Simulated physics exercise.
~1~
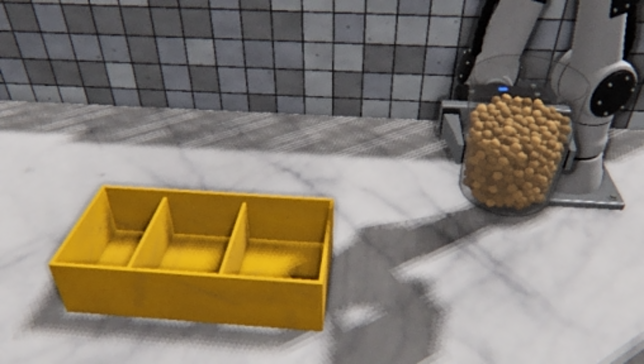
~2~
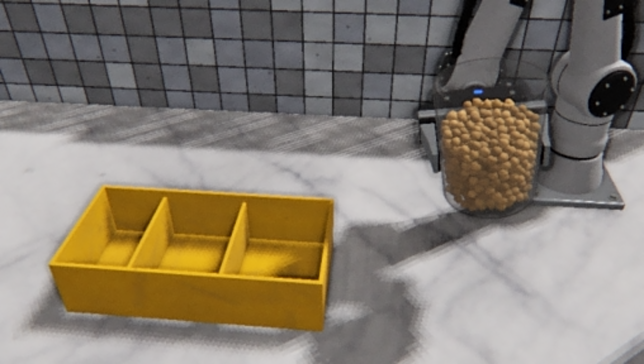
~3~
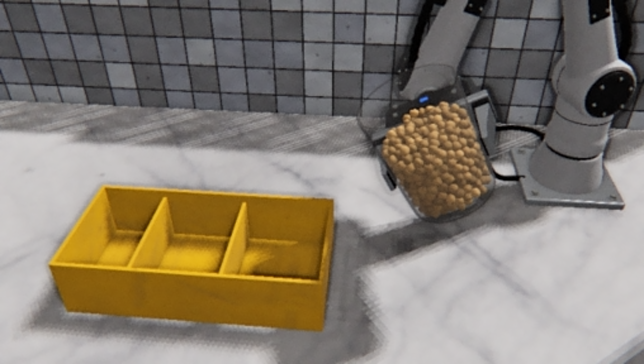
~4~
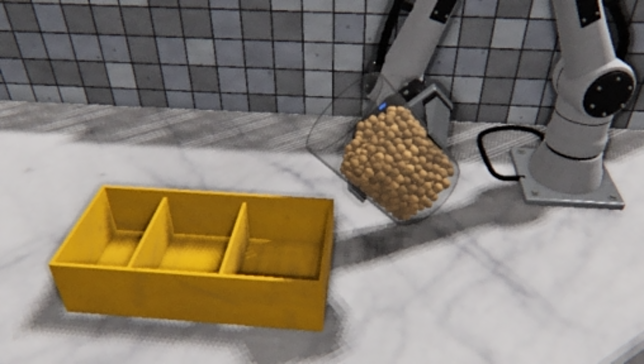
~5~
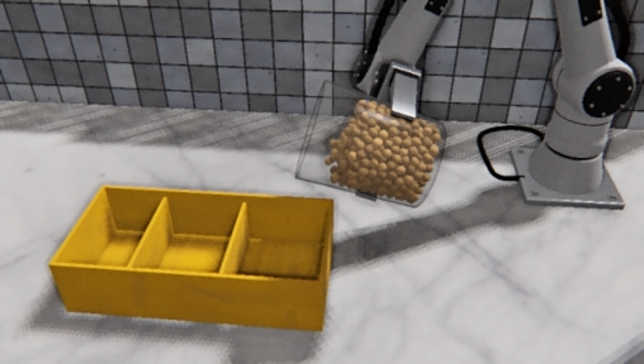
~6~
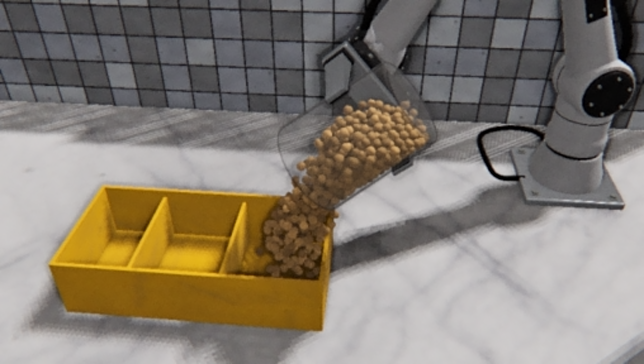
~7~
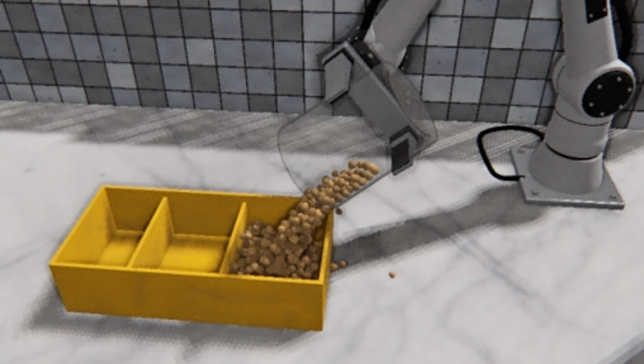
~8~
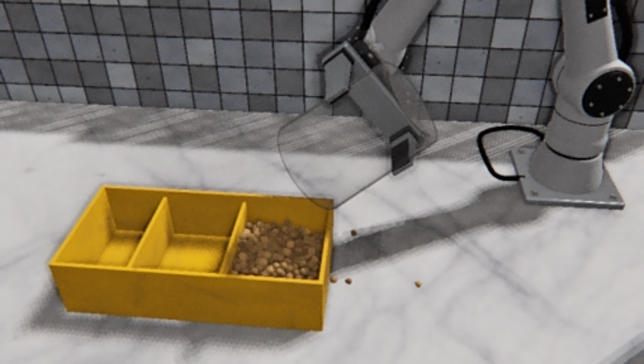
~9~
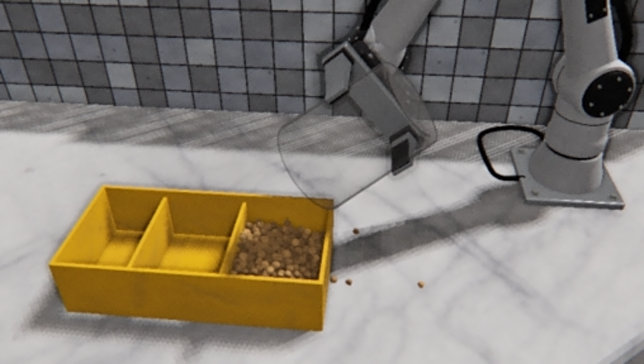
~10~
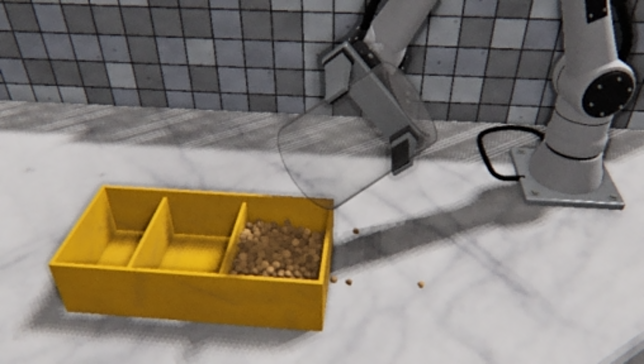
A robot arm carries a clear cup of dried chickpeas left across a marble counter, tips it over and pours them into the right compartment of a yellow three-part box, then holds the emptied cup still, with a few chickpeas scattered on the counter.
